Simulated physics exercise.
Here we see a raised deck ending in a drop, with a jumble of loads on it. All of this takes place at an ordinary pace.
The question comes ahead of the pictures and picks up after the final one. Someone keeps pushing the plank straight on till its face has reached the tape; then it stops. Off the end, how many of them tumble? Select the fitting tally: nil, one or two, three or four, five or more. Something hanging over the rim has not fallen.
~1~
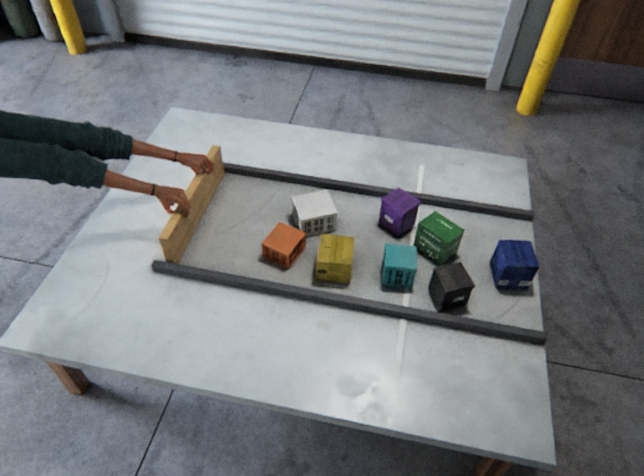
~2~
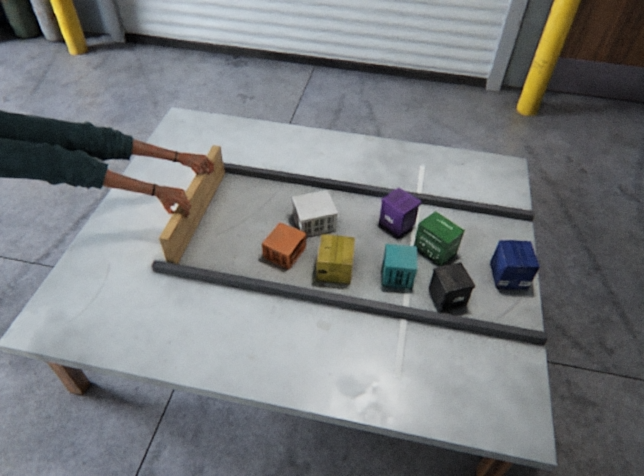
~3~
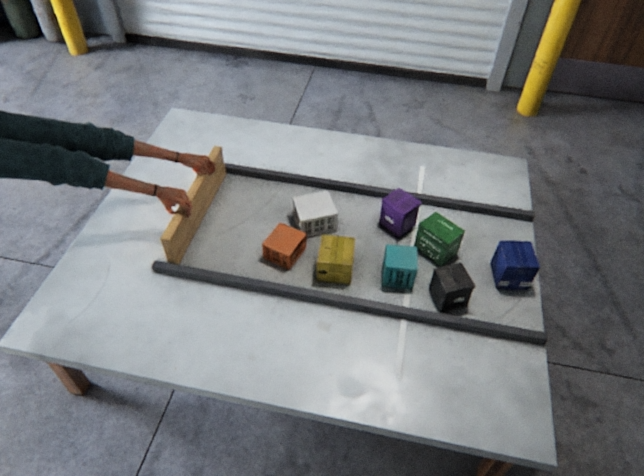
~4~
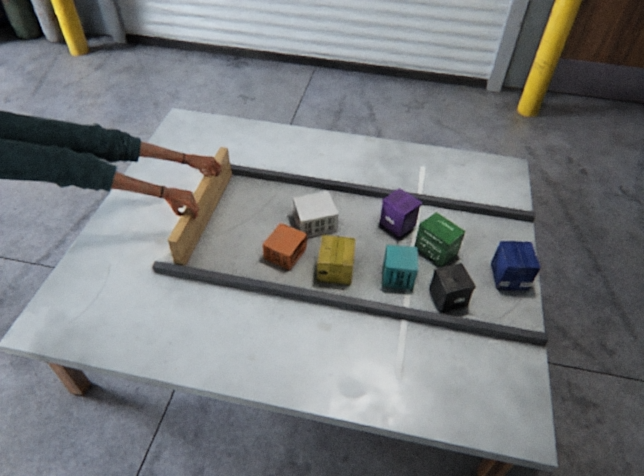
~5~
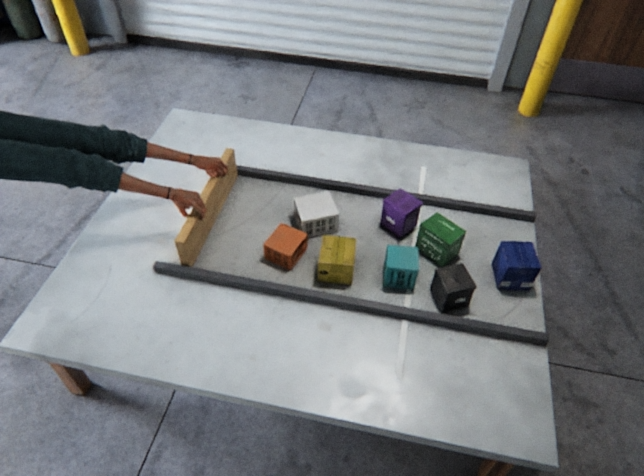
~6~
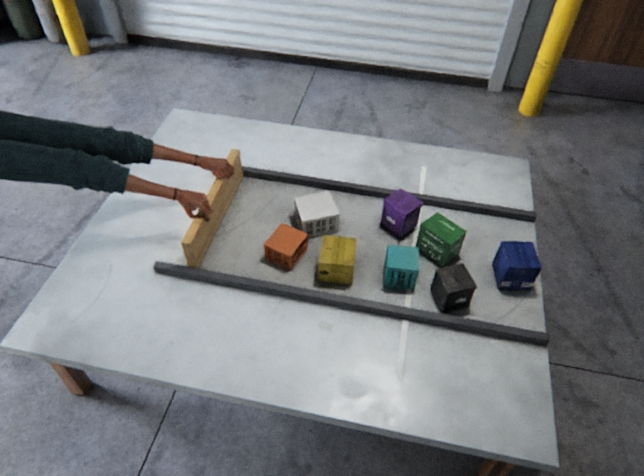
Tally: Nil.
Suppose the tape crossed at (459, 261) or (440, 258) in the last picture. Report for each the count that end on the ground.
It would be 3 and 1.
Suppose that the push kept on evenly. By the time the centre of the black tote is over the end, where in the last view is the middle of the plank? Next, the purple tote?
Roughly (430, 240); roughly (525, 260).
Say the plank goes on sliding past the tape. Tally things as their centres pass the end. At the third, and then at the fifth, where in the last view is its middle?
Pixels, in order: Around (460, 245), around (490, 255).
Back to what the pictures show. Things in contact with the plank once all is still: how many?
Contact count: 3.
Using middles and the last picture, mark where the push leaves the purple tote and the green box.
First (434, 210), then (479, 246).
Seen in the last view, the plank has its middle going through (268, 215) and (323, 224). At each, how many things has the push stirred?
At the first place 0, at the second 3.
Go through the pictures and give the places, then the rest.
The first frame shows blue parcel (513, 265); black tote (450, 287); green box (438, 238); plank (195, 202); tape (412, 252).
The second frame shows black tote (451, 287); turquoise crate (399, 266).
The third frame shows green box (439, 239); purple tote (399, 213).
The fourth frame shows blue parcel (514, 266); plank (203, 204).
The fifth frame shows black tote (452, 288); white crate (316, 215).
The sixth frame shows blue parcel (516, 266); black tote (453, 288); green box (440, 240); plank (216, 206); tape (414, 253).
A little later, none off yet; blue parcel at rest near (516, 266); black tote at rest near (453, 288); green box at rest near (440, 240).
Next, none off yet; blue parcel at rest near (516, 266); black tote moving near (457, 289); green box at rest near (440, 240).
When it is over, the number that fall off is zero.
